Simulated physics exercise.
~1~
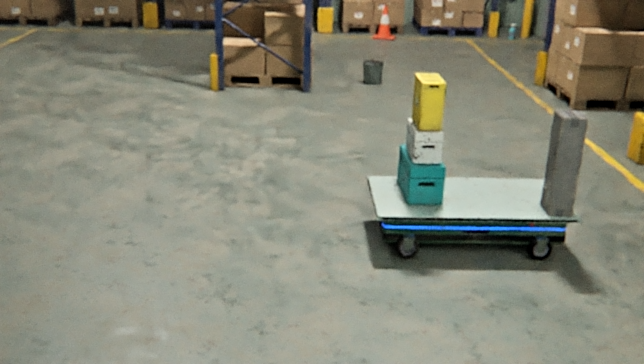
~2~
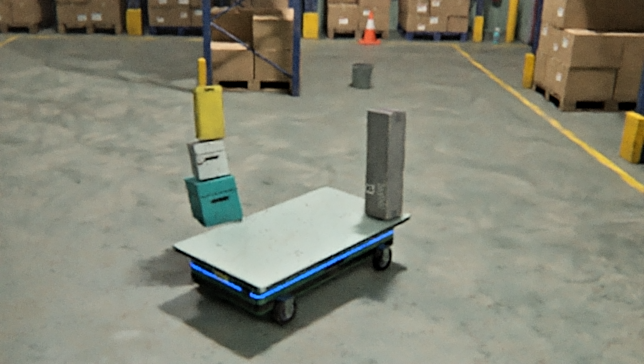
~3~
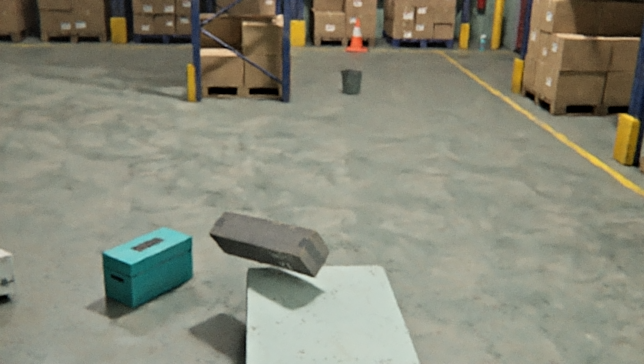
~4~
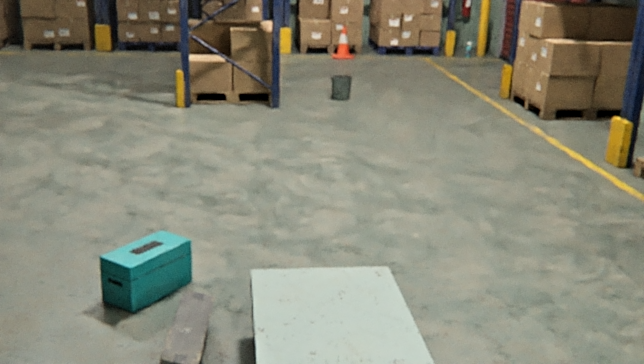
A flat cart swings left and toward the viewer, shedding its stacked boxes onto the floor.
